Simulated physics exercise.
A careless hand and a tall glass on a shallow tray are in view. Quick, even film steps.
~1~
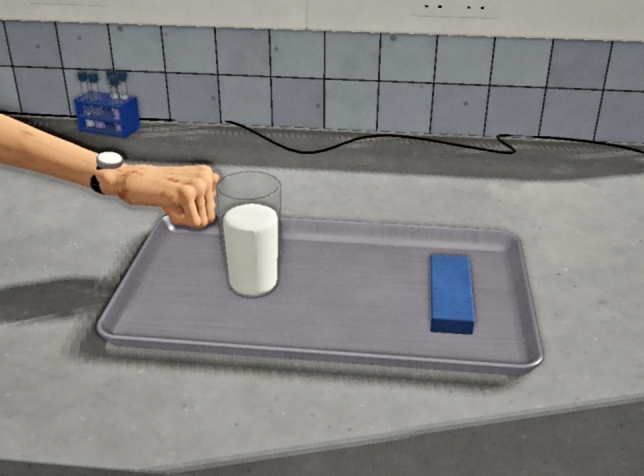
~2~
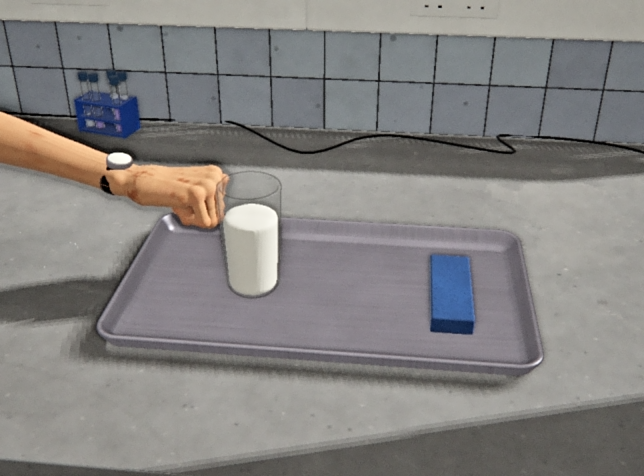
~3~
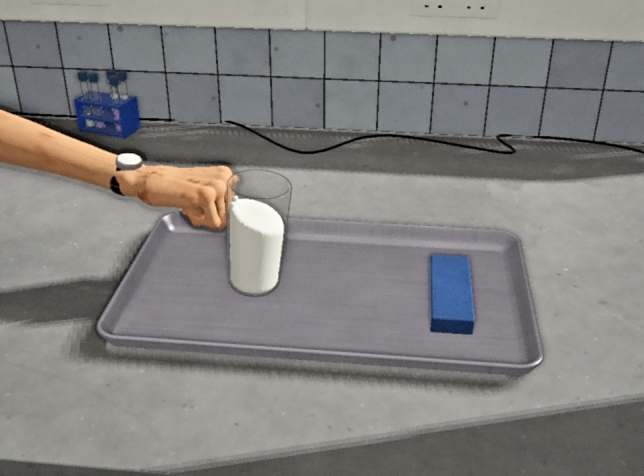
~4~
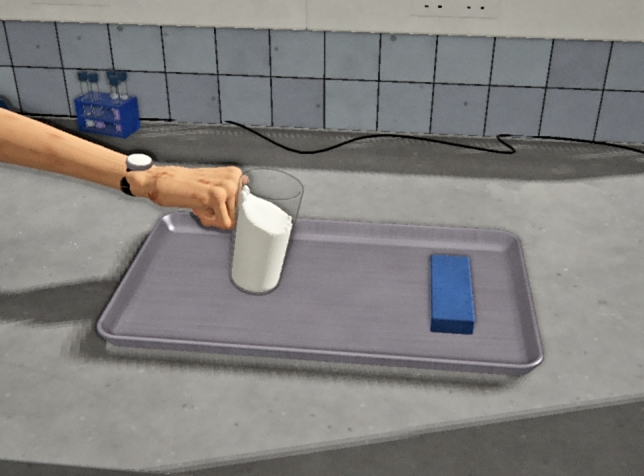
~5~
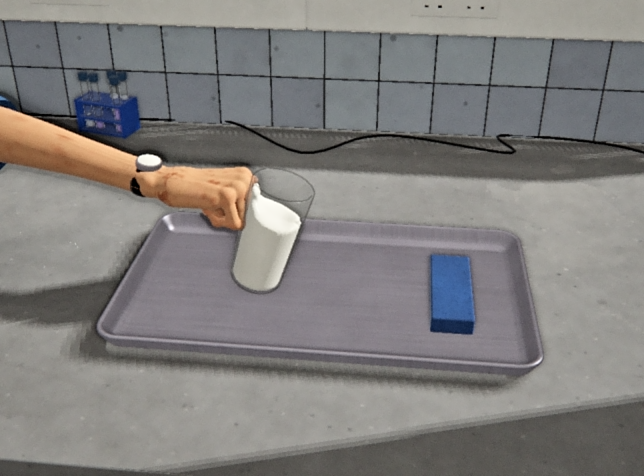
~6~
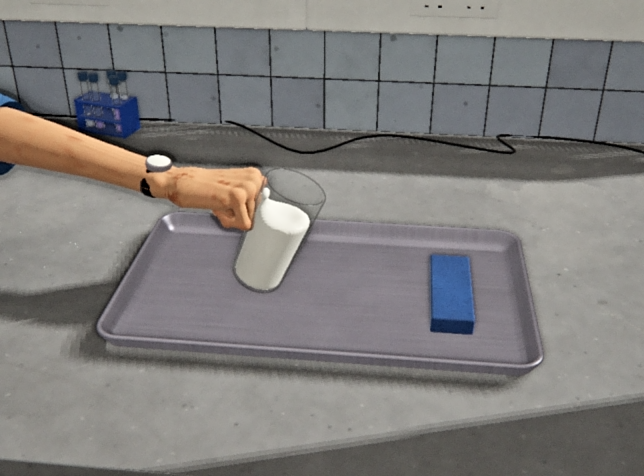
A hand reaching in from the left pushed against the upper part of a tall glass of white liquid on a gray tray, tilting it steadily rightward while a blue block stayed still.
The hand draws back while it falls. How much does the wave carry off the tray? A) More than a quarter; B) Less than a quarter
Option B: Less than a quarter.
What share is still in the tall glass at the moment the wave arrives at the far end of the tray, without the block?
65 %.
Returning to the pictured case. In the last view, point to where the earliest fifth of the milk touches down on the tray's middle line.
I'd point to somewhere close to pixel (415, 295).
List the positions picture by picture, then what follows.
The first picture shows tilt 0°; right rim (279, 188); surface from (225, 213) to (277, 216); the tray's far rim is at (529, 292); a block is fixed to the tray further along.
The second picture shows tilt 0°; right rim (279, 188); surface from (225, 213) to (277, 216).
The third picture shows tilt 5°; right rim (290, 190); surface from (233, 199) to (279, 219).
The fourth picture shows tilt 11°; right rim (301, 192); surface from (242, 187) to (293, 221).
The fifth picture shows tilt 16°; right rim (312, 195); surface from (247, 211) to (301, 218).
The sixth picture shows tilt 22°; right rim (323, 200); surface from (254, 215) to (307, 218).
A moment on, the tall glass is falling and 100 per cent is in the glass, 0 on the tray and 0 above or beyond its rim.
Next, the tall glass lies on its side and 76 per cent is in the glass, 6 on the tray and 18 above or beyond its rim.
Then the tall glass lies on its side and 43 per cent is in the glass, 41 on the tray and 16 above or beyond its rim.
Later the tall glass lies on its side and 24 per cent is in the glass, 63 on the tray and 13 above or beyond its rim.
At rest 88 per cent is held by tray and glass, 12 is off the tray.
